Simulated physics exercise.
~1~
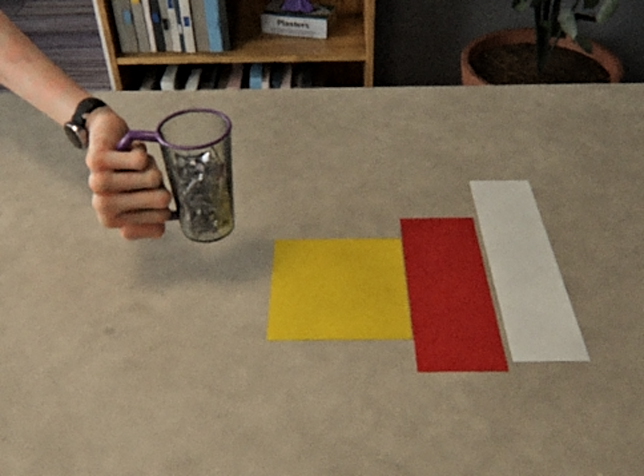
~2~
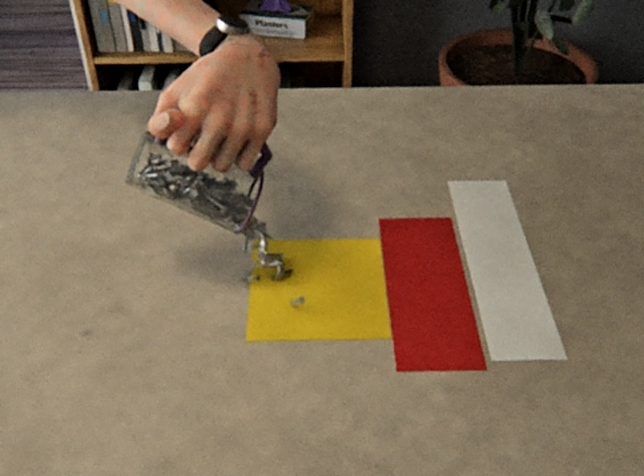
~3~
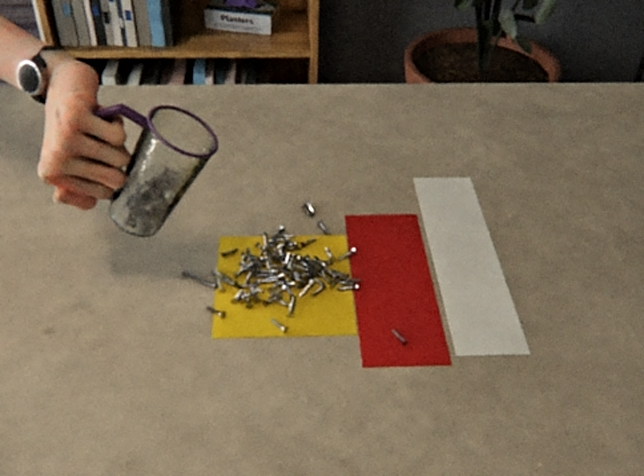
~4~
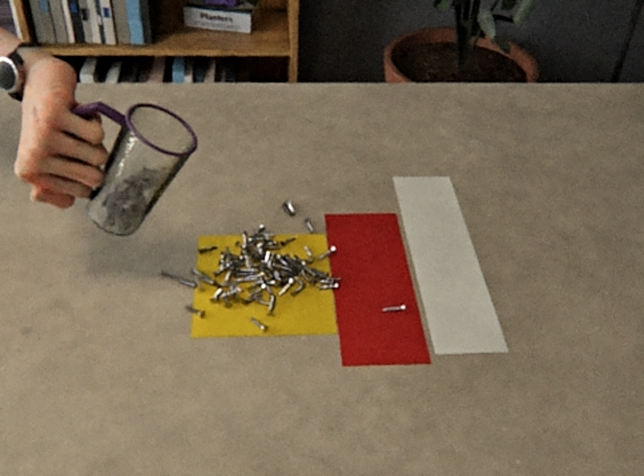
The clip opens with a hand holding a clear cup with a purple handle upright, full of small metal screws, above a table where yellow, red and white mats lie side by side. The hand tips the cup over to the right, and the screws begin to slide out onto the yellow mat. They spill into a loose heap, and the hand turns the cup back until it merely leans. A few screws land beyond the mat, and one lies on the red mat. At the end, the heap rests on yellow, white stays bare, and many screws remain in the leaning cup.
